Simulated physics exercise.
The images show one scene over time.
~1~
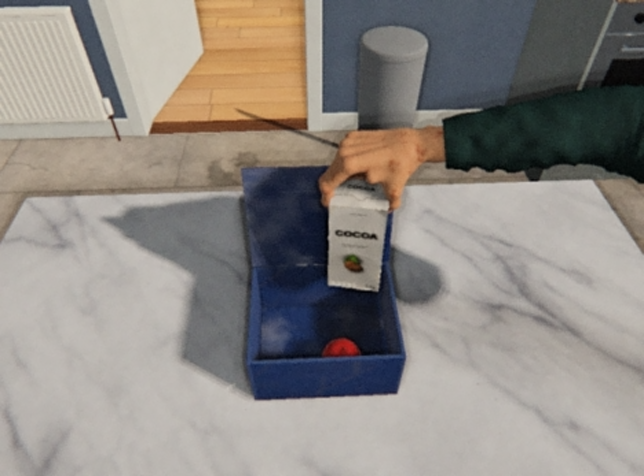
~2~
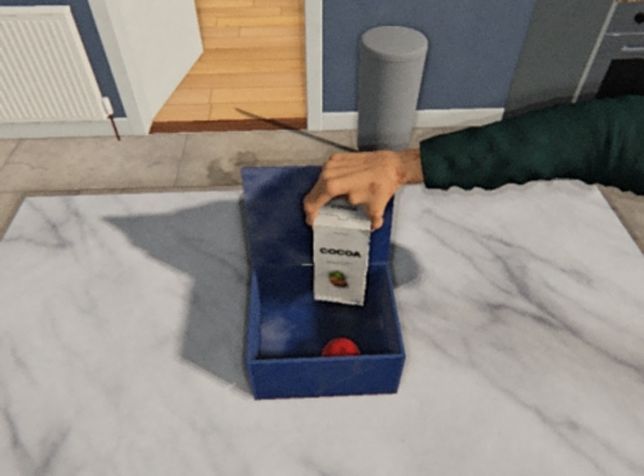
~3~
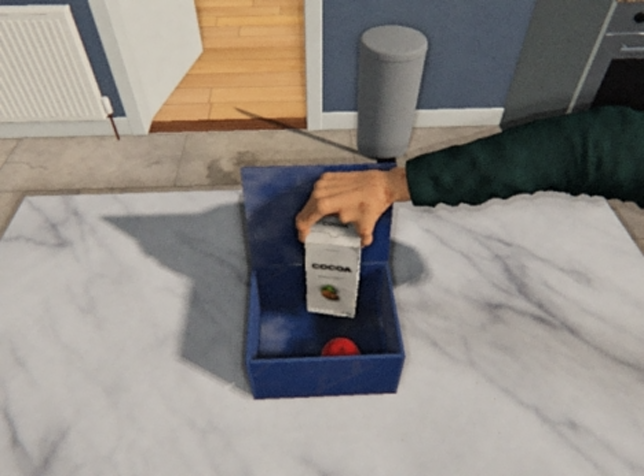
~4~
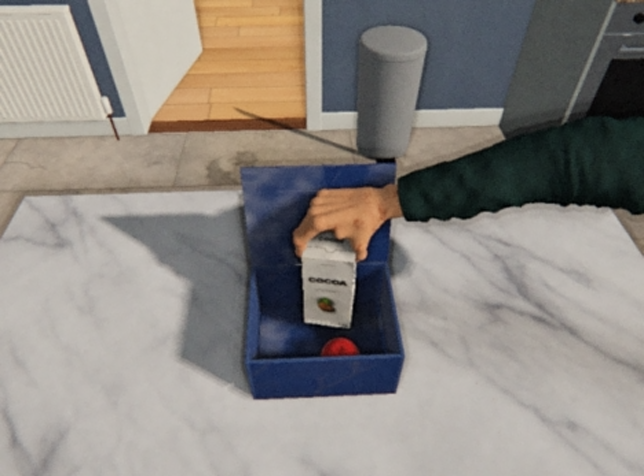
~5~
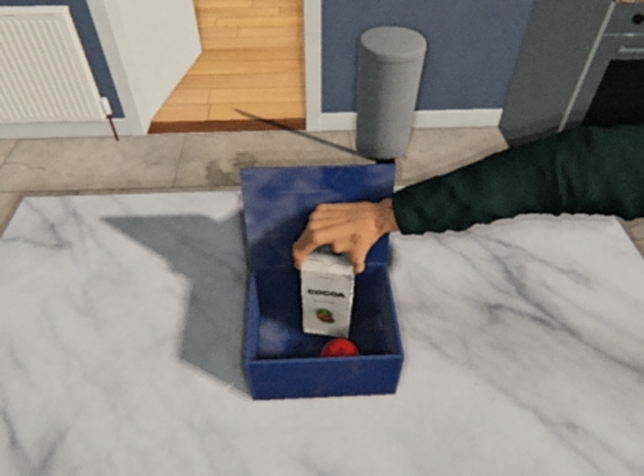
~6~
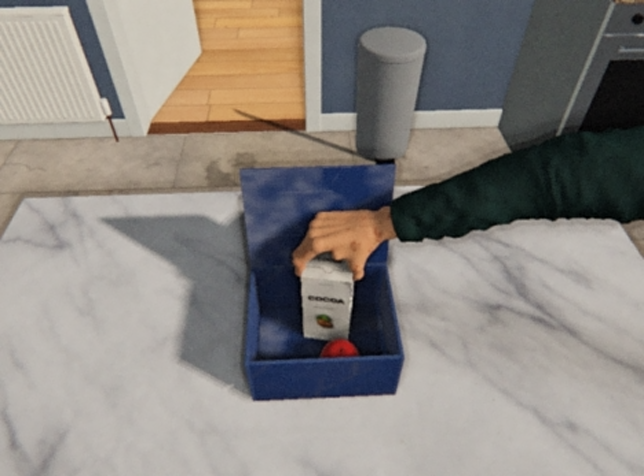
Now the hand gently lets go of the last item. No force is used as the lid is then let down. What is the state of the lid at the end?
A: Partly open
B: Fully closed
Partly open (A).
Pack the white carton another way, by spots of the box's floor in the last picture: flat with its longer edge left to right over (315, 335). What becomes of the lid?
Result: Lid shut.
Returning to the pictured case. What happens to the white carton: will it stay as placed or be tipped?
Looking at the last picture, the white carton is left as set.
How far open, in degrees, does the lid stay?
Lid angle from rim - close to 75°.
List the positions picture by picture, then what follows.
On its way; white carton (357, 237), in the first picture.
On its way; white carton (342, 254), in the second picture.
On its way; white carton (334, 268), in the third picture.
On its way; white carton (330, 281), in the fourth picture.
On its way; white carton (328, 292), in the fifth picture.
Put in, still held; white carton (328, 299), in the sixth picture.
Then, 0.90 s on from there, lid starting down.
Then, 1.20 s on from there, white carton resting near (328, 299).
Then, 1.30 s on from there, lid 79° above the rim.
In the end, lid 76° above the rim; both unmoved. At the end, from the last picture's camera, white carton near (328, 299).
